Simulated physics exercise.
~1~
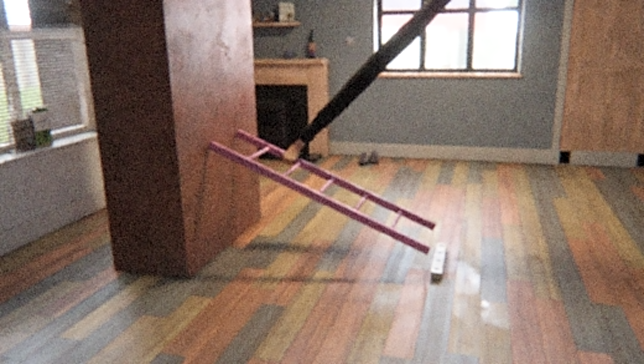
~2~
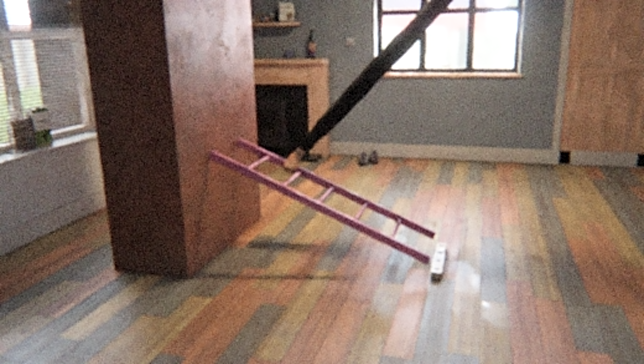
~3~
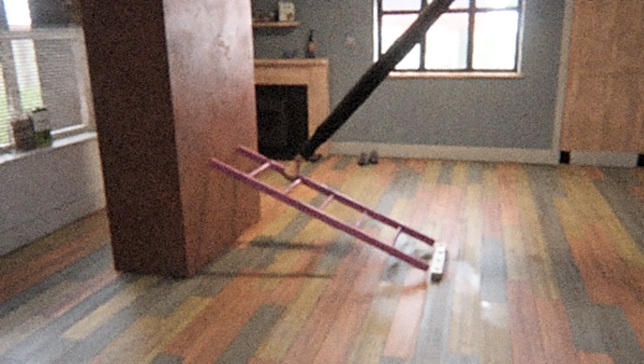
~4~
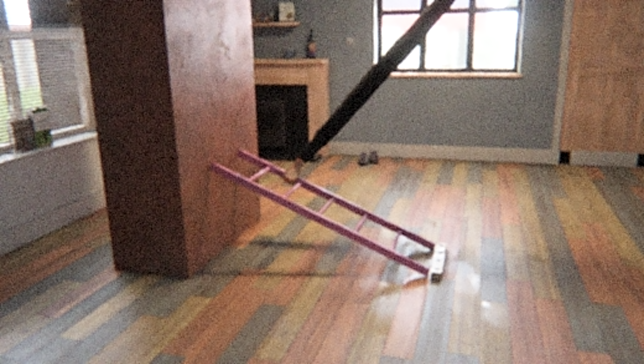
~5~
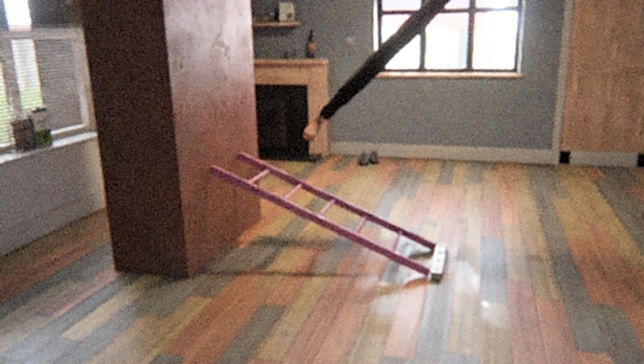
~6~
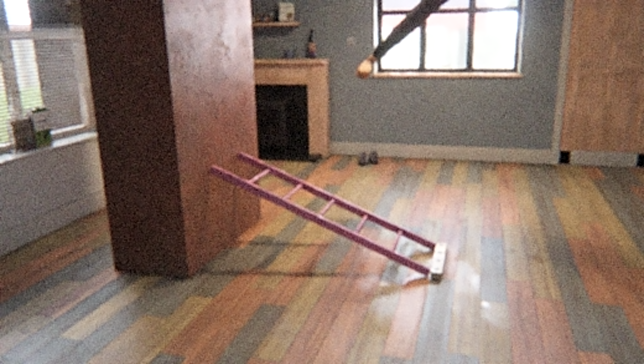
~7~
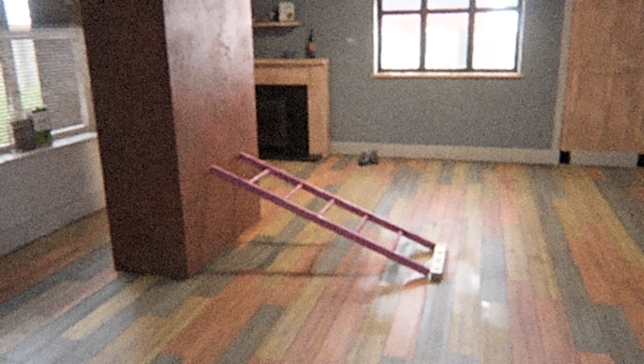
In this clip, a hand lowers a slanted pink gate resembling a ladder between a brown column and a pale wooden strip on the floor. The hand lets go and withdraws toward the upper right, and the gate stays leaning in place against the column.
